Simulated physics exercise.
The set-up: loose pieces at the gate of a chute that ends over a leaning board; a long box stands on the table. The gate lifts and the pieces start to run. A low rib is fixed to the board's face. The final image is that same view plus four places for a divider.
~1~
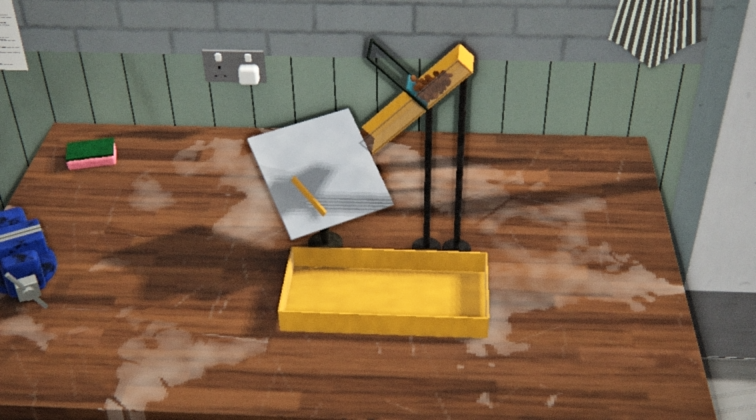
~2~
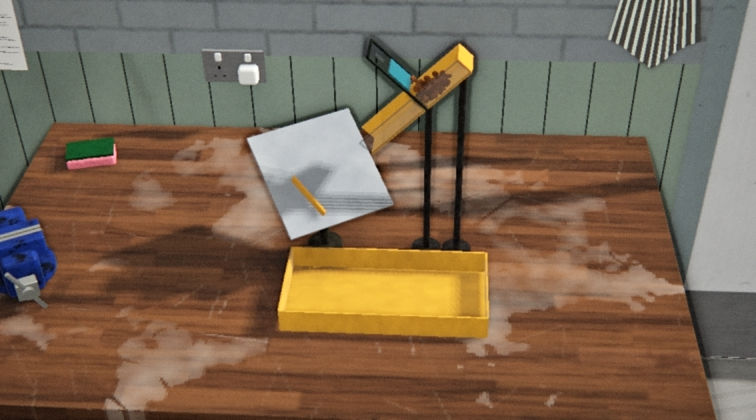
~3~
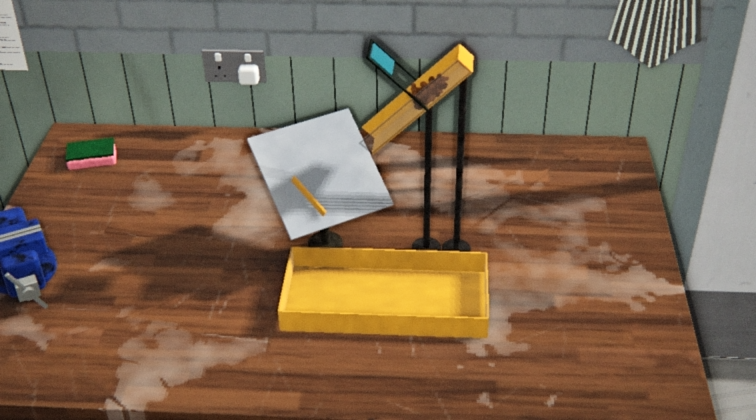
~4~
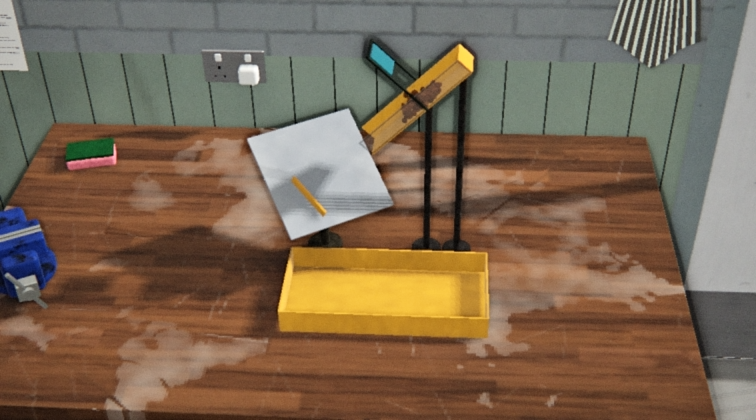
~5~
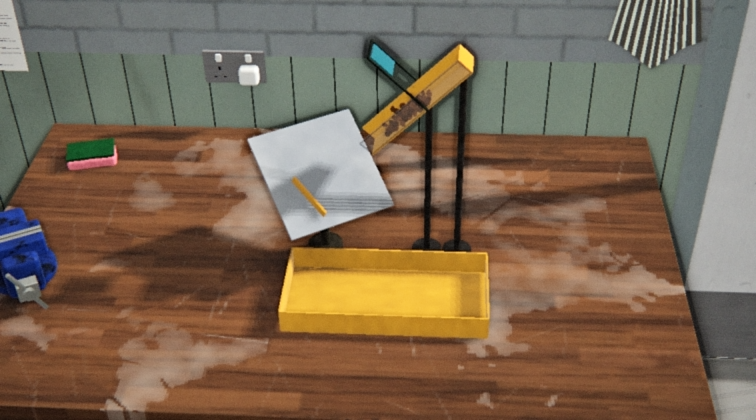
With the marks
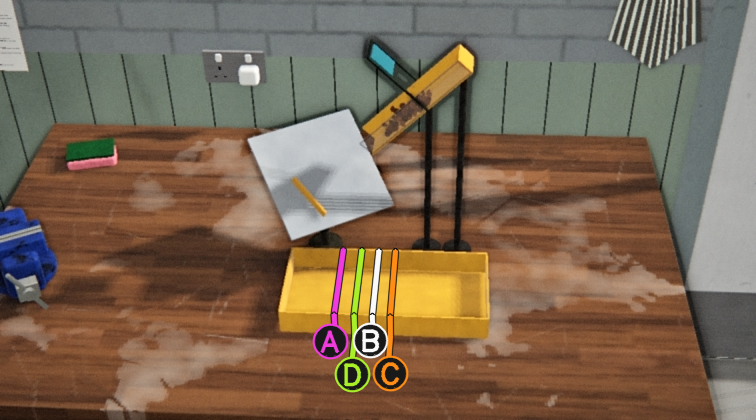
Small brown pieces slide down and left along a sloping yellow chute after its gate lifts.
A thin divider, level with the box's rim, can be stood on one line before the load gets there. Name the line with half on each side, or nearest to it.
The best line is D.
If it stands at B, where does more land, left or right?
The left side.
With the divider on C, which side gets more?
More lands on the left.
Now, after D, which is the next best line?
That would be B.
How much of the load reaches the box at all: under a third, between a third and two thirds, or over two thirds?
About that: Over two thirds.
On the marked copy, line A crosses the front rim at (334, 313); line B crosses the front rim at (372, 315); line C crosses the front rim at (390, 315); line D crosses the front rim at (354, 314).
With A, of what is caught, a small part on the left of the divider, nearly all on the right.
With B, of what is caught, most on the left of the divider, about a quarter on the right.
With C, of what is caught, nearly all on the left of the divider, a small part on the right.
With D, of what is caught, about half on the left of the divider, about half on the right.
